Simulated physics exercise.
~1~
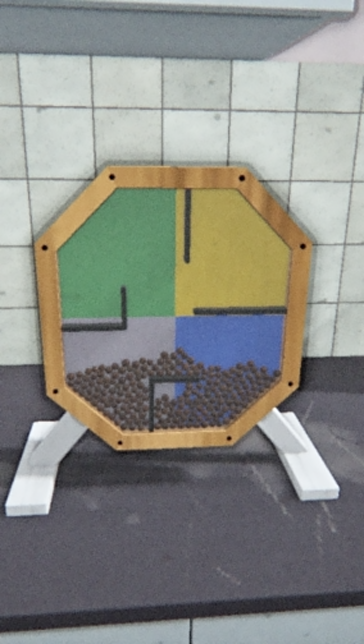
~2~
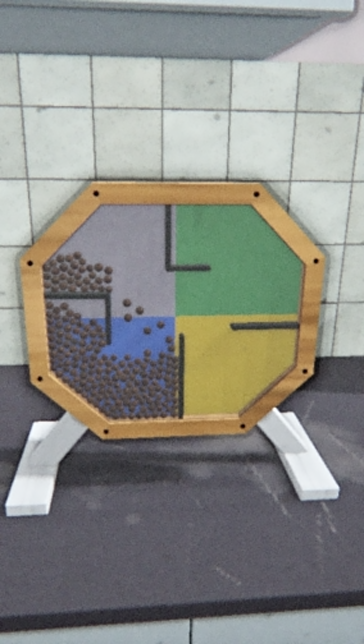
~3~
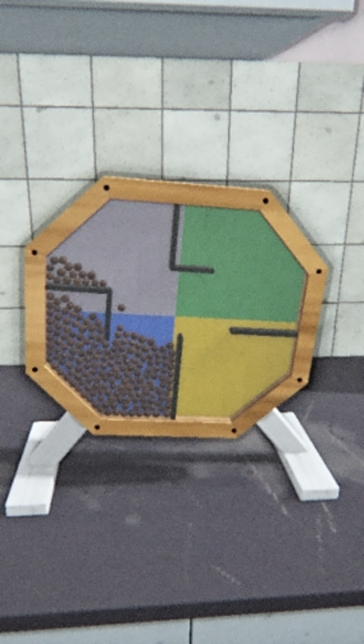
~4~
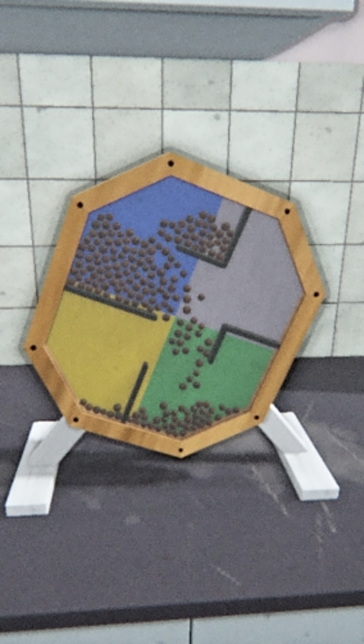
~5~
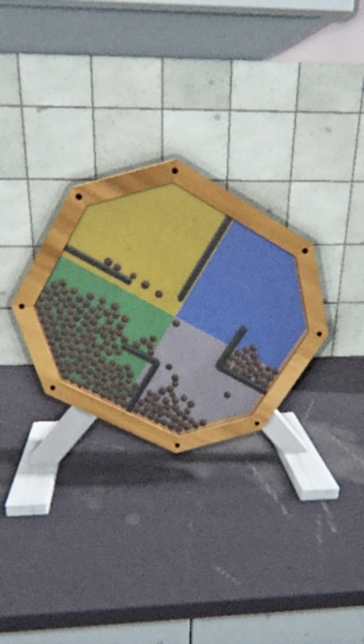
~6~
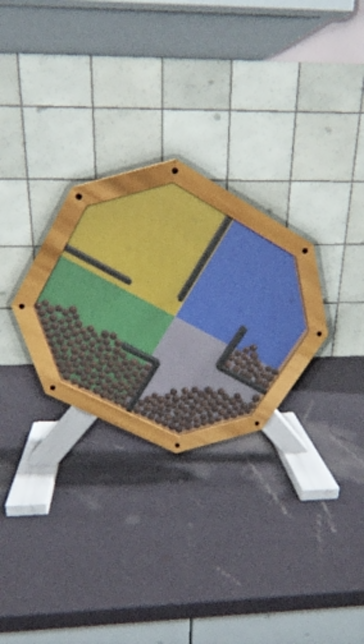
The clip shows an octagonal, wooden-framed case of small dark beads on a white stand, turning clockwise a quarter turn, pausing, then turning further as beads spill past the inner walls between coloured quarters, until it stops tilted and they settle mostly in the green and grey quarters.
